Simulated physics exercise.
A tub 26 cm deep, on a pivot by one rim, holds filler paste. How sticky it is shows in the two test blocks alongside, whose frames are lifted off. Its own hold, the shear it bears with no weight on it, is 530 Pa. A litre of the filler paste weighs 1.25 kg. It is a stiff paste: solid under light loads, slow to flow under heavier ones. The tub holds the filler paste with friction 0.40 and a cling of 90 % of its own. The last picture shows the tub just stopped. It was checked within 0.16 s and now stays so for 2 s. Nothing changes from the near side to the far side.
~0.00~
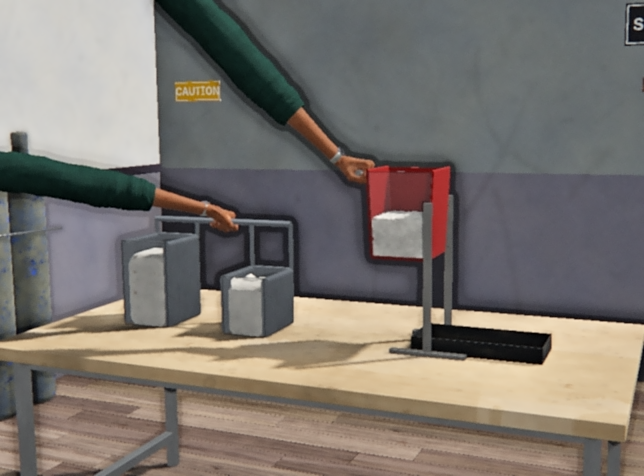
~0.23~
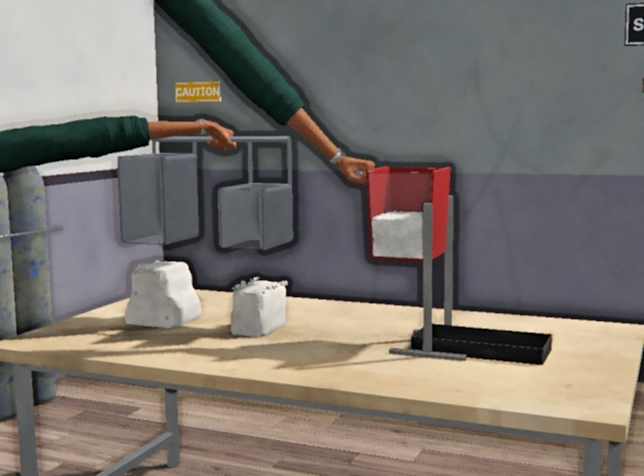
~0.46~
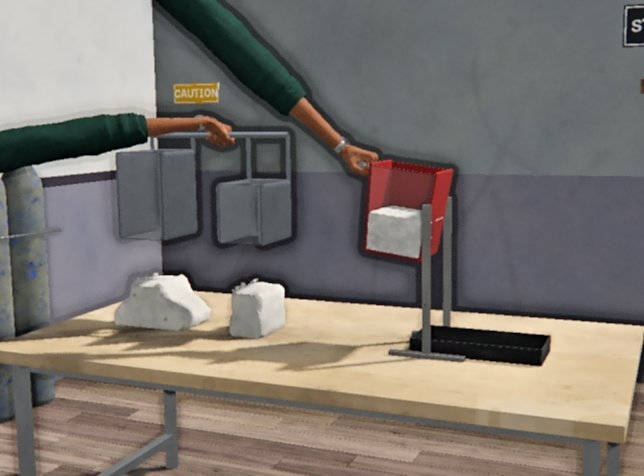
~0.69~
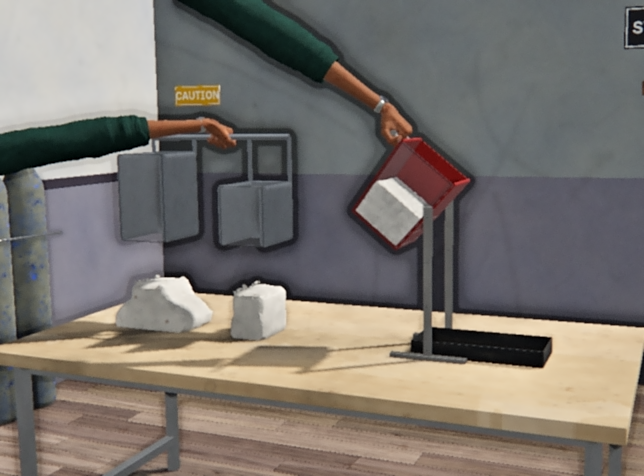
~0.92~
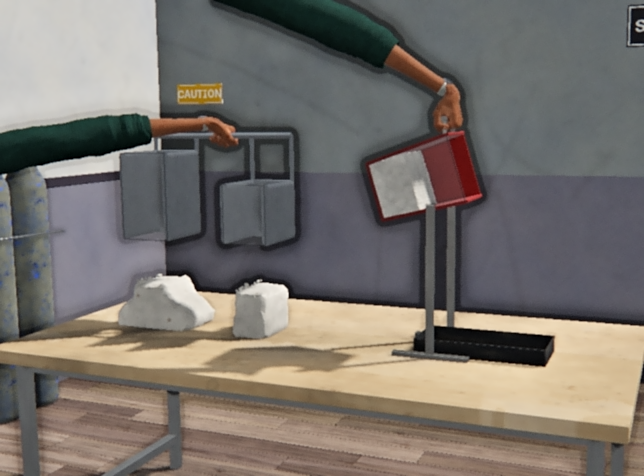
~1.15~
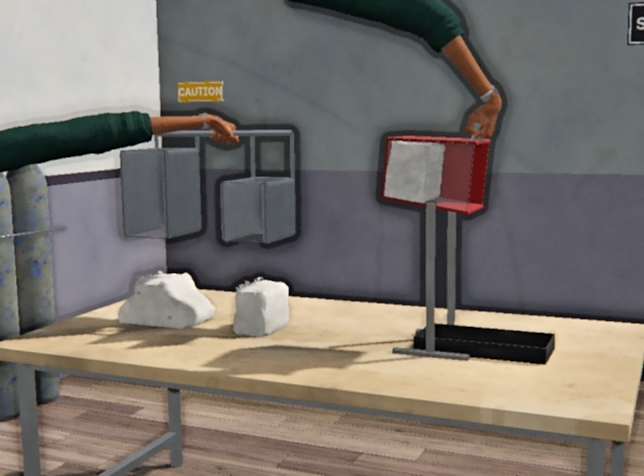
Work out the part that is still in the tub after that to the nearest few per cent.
About 100 %.
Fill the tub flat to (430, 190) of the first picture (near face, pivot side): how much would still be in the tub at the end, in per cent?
Then about 80 %.
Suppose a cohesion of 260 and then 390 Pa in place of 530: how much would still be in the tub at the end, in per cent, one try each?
In that order: 70 %, 100 %.
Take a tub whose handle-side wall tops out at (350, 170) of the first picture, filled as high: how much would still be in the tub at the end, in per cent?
It would be near 80 %.
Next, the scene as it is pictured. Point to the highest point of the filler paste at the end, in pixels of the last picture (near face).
At about (417, 159).
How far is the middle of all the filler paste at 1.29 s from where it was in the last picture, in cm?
Some 2 cm.
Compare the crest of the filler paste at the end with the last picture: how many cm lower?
Roughly 5 cm.
By 1.29 s, the tub is at 96 degrees and holds 100 %.
By 1.46 s, the tub is at 96 degrees and holds 100 %.
By 1.63 s, the tub is at 96 degrees and holds 100 %.
By 1.80 s, the tub is at 96 degrees and holds 100 %.
By 3.15 s, at the end, the tub is at 96 degrees and holds 100 %.
